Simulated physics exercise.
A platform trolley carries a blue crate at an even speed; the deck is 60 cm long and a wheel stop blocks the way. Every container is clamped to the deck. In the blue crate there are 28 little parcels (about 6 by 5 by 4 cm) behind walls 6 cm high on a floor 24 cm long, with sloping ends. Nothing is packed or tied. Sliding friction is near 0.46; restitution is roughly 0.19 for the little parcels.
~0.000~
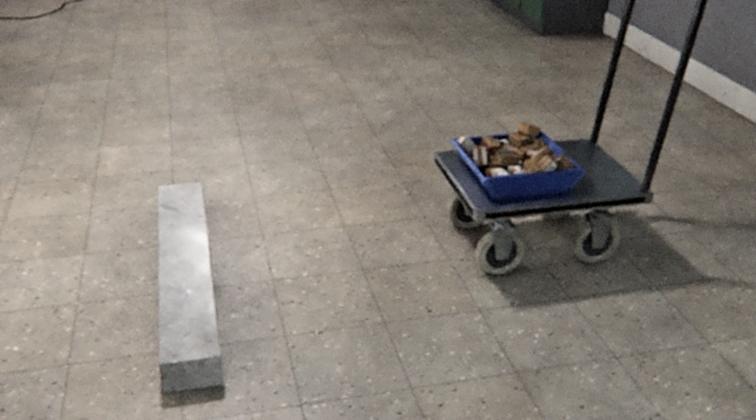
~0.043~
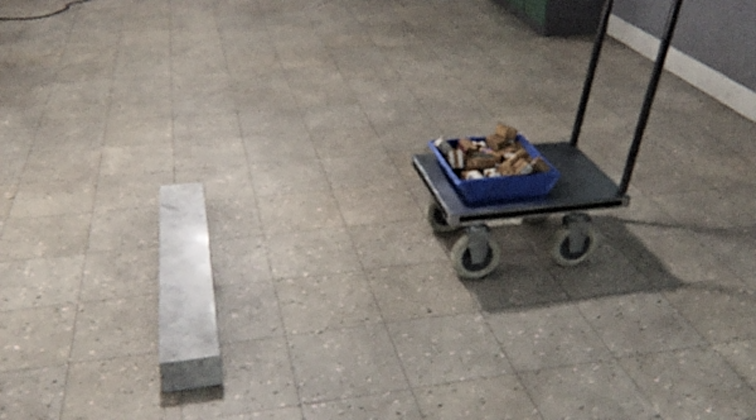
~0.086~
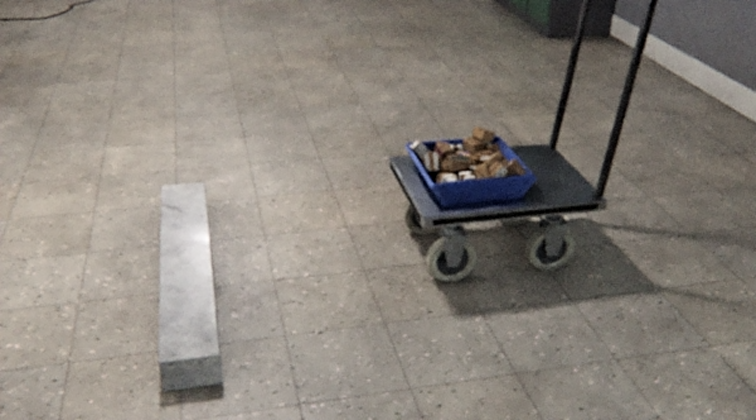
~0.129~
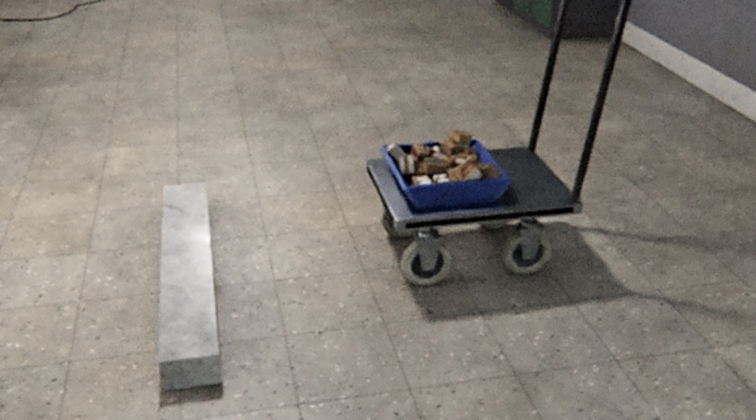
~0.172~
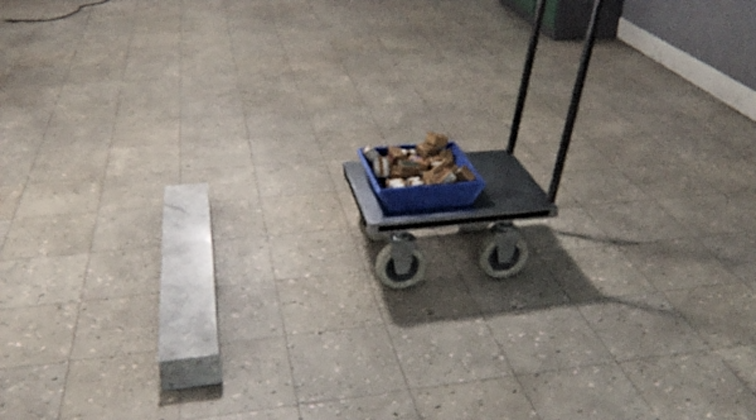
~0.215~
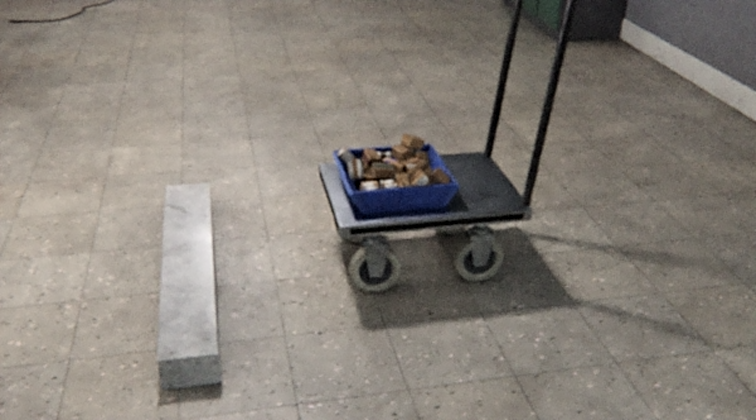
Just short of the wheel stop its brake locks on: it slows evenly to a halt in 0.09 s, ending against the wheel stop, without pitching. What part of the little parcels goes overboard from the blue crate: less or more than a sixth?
The blue crate loses under a sixth of its little parcels.
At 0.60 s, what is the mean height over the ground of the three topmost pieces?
Roughly 38 cm.
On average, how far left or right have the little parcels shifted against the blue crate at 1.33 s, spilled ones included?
About 8 cm to the left.
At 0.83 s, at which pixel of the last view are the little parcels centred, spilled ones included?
Around (247, 185).
After 0.38 s, it begins to slow.
After 0.48 s, blue crate 28 in, 0 out.
After 0.60 s, blue crate 27 in, 1 out.
After 0.83 s, blue crate 26 in, 2 out.
Final count (at 1.33 s), blue crate 26 in, 2 out. Asked share, 2 of 28, 7 per cent.
